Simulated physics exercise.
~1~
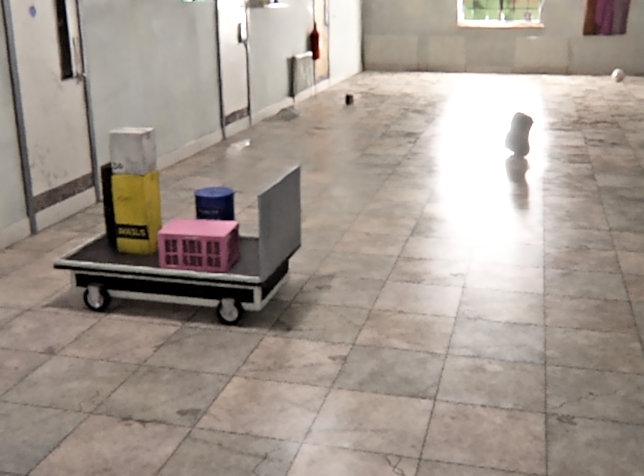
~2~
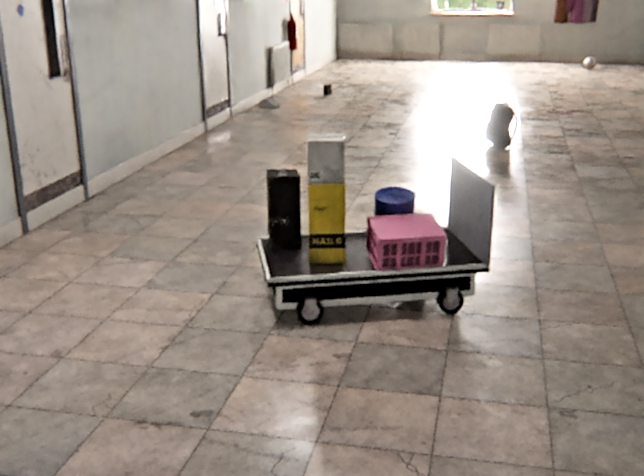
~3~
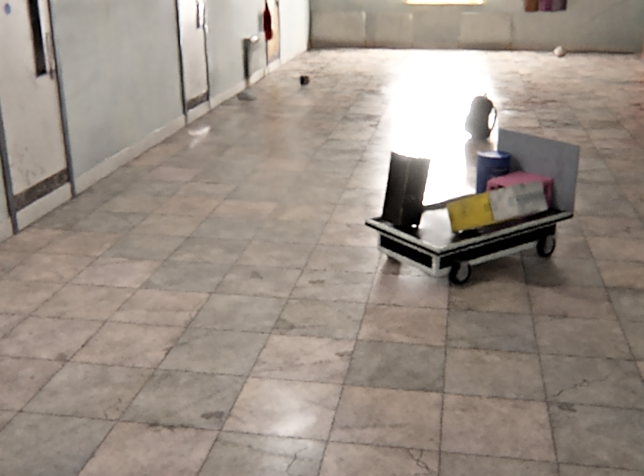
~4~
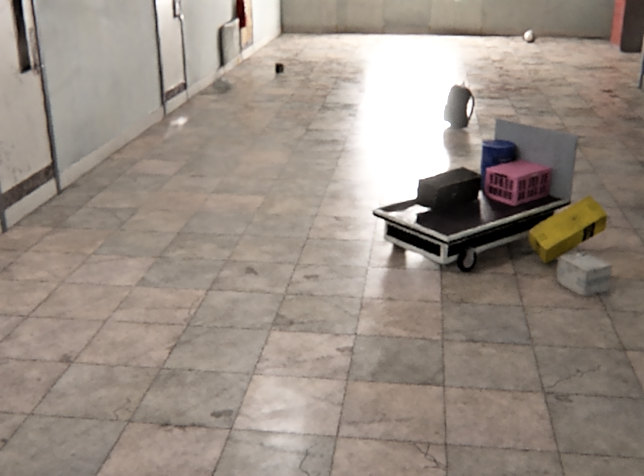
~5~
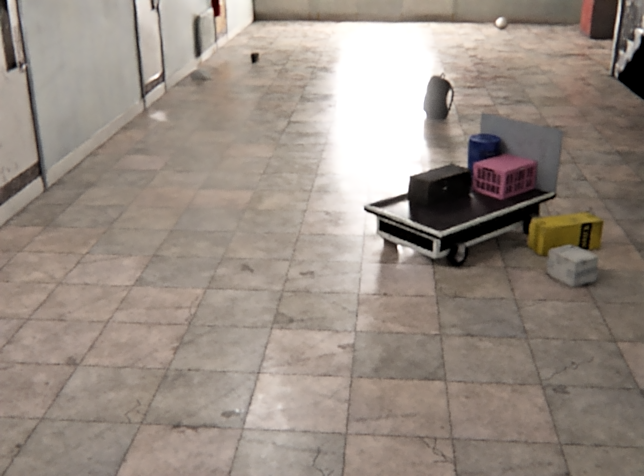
A cart rolls right and turns, spilling its yellow and white boxes onto the floor.
